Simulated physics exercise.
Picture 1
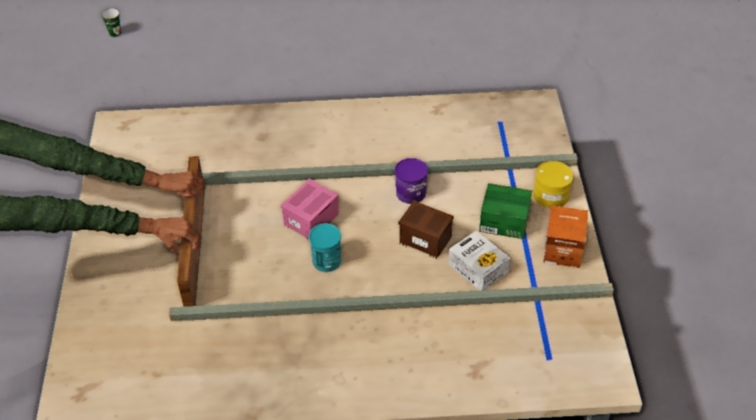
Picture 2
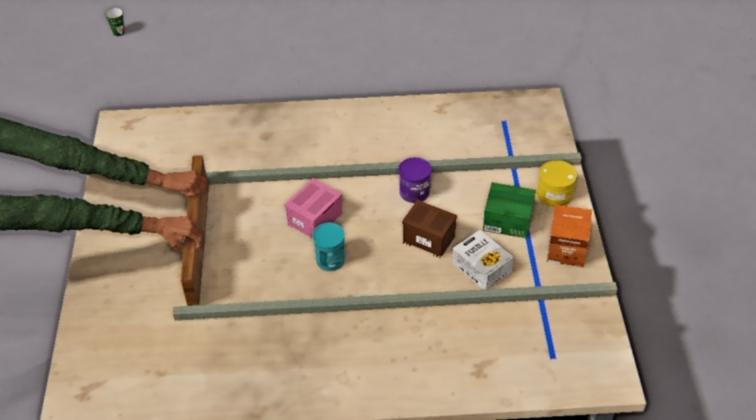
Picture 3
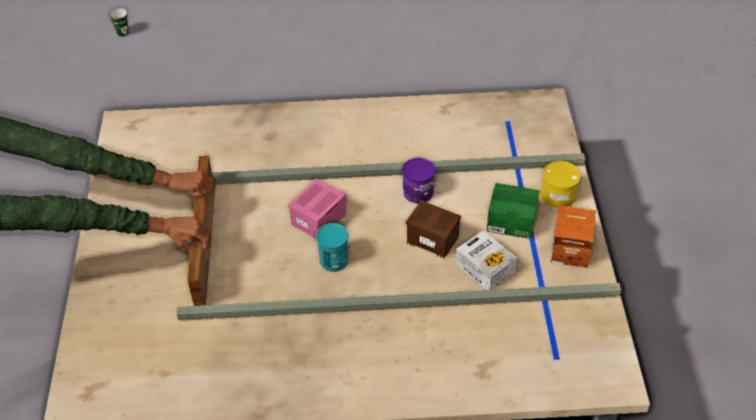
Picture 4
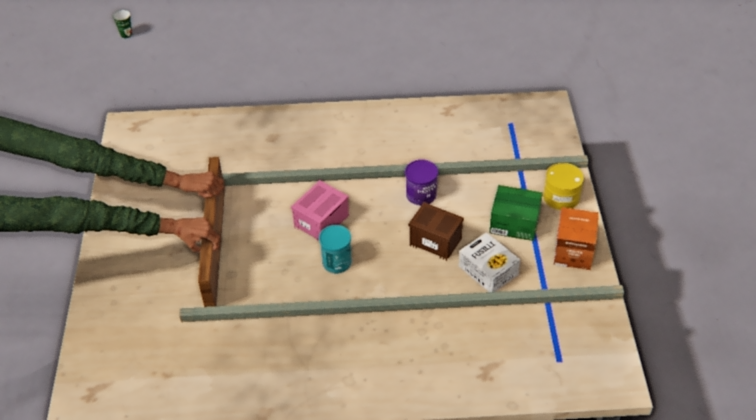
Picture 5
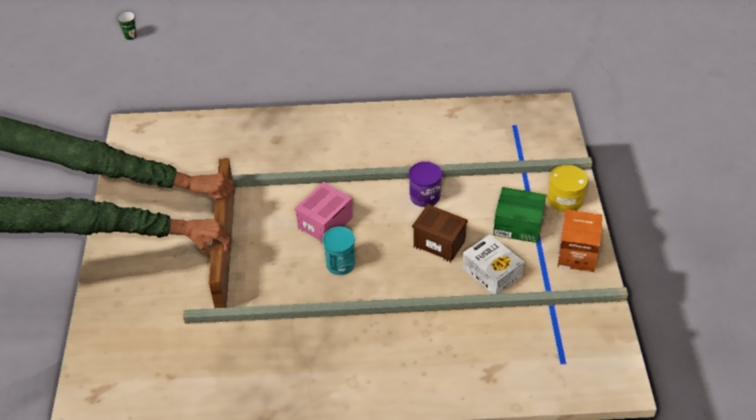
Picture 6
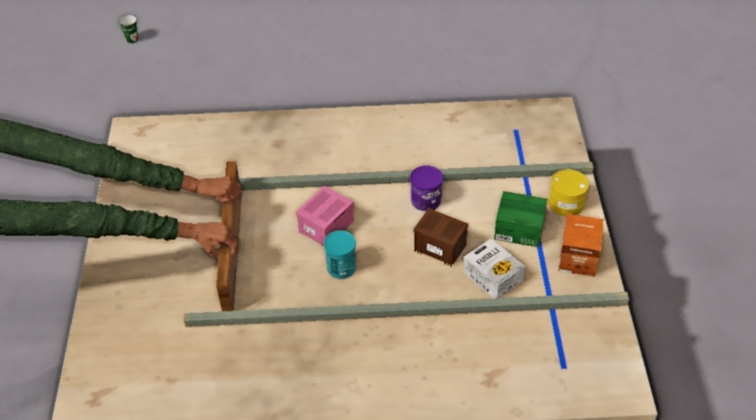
The clip opens on two green-sleeved arms holding a wooden plank upright at the left of a pale deck, with colourful boxes and canisters between two rails near a blue tape line. The hands slide the plank slightly right, narrowing the gap, while the items stay put and the view drifts a little.
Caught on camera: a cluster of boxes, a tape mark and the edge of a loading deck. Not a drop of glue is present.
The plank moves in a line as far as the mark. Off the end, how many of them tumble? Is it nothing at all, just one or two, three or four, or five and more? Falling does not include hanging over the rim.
It is just one or two.
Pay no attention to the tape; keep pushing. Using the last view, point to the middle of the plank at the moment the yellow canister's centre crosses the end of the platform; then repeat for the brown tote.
Approx. (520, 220) for the first, approx. (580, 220) for the second.
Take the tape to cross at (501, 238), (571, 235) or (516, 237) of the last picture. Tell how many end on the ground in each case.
Try by try, 0, 5 and 0.
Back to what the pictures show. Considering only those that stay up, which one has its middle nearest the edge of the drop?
The green box, that one.
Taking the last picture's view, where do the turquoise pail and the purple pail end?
The turquoise pail ends at (559, 250) and the purple pail at (581, 177).
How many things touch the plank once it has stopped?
The number is 3.
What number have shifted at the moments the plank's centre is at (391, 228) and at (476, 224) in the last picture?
By then 3, and 6.
Soon after, none off yet; yellow canister at rest near (568, 193); orange box at rest near (581, 245); green box at rest near (521, 219).
Then, none off yet; yellow canister at rest near (569, 193); orange box at rest near (582, 245); green box moved about its own width near (547, 215).
At rest, the number that fall off is one or two; fallen, orange box and yellow canister.
